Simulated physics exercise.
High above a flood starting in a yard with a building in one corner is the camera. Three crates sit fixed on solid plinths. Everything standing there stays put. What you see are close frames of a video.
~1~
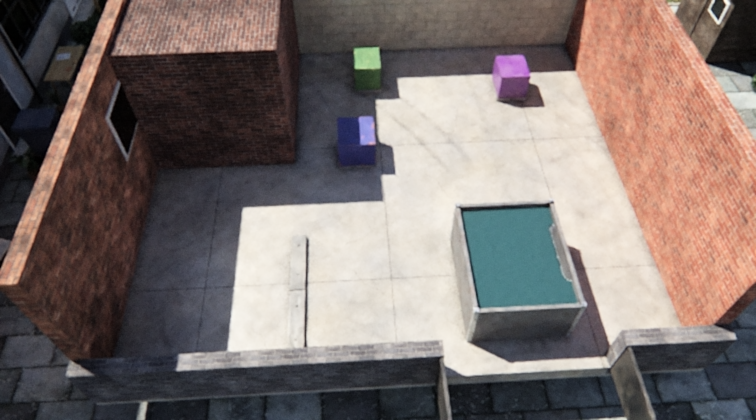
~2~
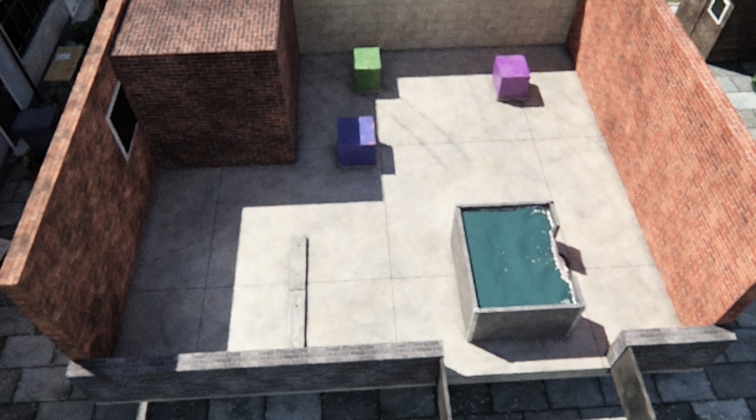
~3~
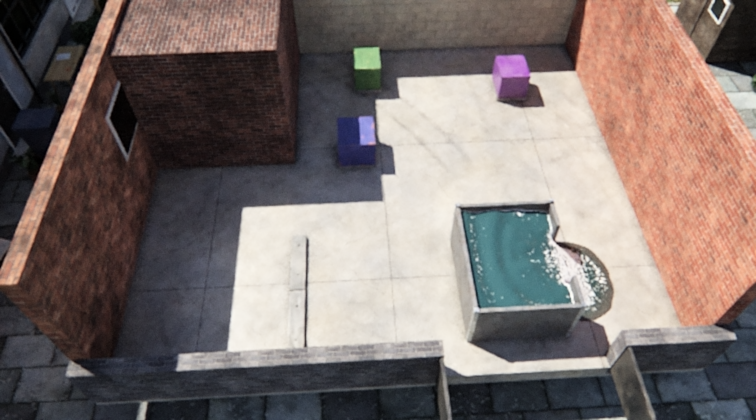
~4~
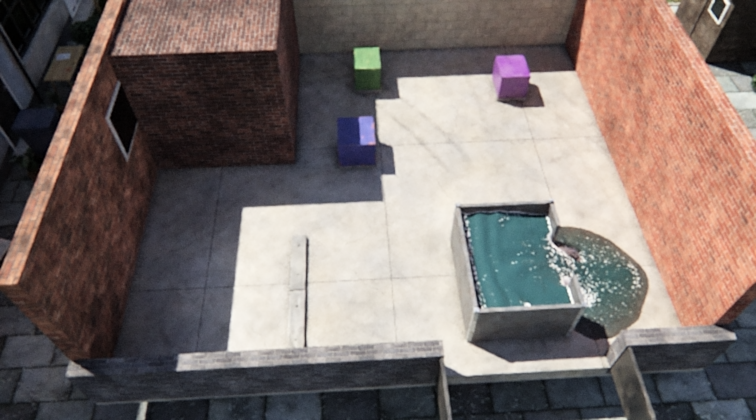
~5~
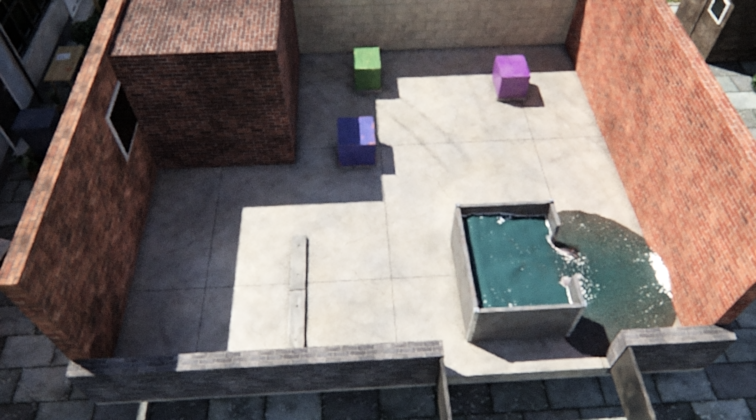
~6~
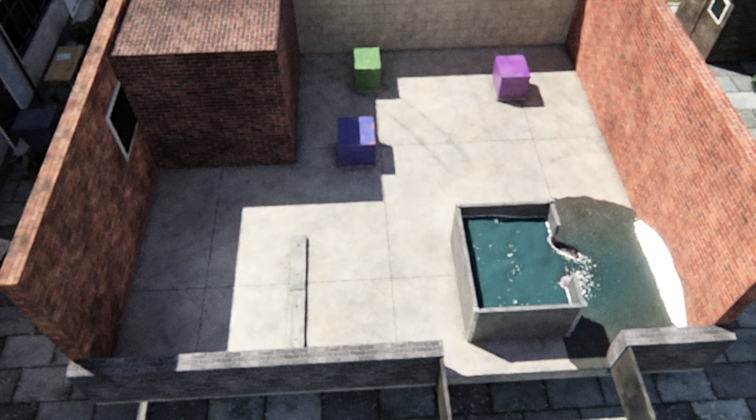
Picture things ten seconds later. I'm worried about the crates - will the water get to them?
At the end, purple crate: Doused, green crate: Doused, blue crate: Doused.
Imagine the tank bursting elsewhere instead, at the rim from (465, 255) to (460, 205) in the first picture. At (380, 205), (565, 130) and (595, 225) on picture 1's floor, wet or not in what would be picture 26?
Taken in turn, that's reached, not reached, and finally not reached.
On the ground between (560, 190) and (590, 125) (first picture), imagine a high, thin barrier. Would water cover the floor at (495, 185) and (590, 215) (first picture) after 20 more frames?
Reached, reached.
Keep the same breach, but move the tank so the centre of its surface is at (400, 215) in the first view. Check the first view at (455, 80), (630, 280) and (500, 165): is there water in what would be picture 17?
Results in order - left untouched, swamped, swamped.
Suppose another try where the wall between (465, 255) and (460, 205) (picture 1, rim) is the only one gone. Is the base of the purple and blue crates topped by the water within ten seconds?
My take: The purple one stays clear, while the blue one gets flooded.
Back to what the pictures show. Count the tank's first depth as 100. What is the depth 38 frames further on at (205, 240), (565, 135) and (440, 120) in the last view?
Going in order, that's 0, 6 and 4 %.
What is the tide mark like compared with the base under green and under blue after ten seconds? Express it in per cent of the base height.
Respectively 160 % and 210 %.
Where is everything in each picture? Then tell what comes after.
Still water in the water tank at (516, 255), in the first frame.
Water pours out at (554, 273) and has run to a hidden place, in the second frame.
The front is at (597, 262), out from the gap at (554, 273), in the third frame.
The front is at (641, 273), out from the gap at (554, 274), in the fourth frame.
Water pours out at (554, 273) and has run to (648, 245), in the fifth frame.
Water pours out at (554, 273) and has run to (635, 214), in the sixth frame.
A moment on, water covers 10 % of the floor; the purple crate not reached, the green crate not reached, the blue crate not reached.
Next, water covers 20 % of the floor; the purple crate water round its plinth, the green crate not reached, the blue crate not reached.
Then, water covers 35 % of the floor; the purple crate water round its plinth, the green crate not reached, the blue crate not reached.
Later, water covers 50 % of the floor; the purple crate water round its plinth, the green crate water round its plinth, the blue crate water round its plinth.
In the end, water covers 60 % of the floor; the purple crate was topped, the green crate was topped, the blue crate was topped.
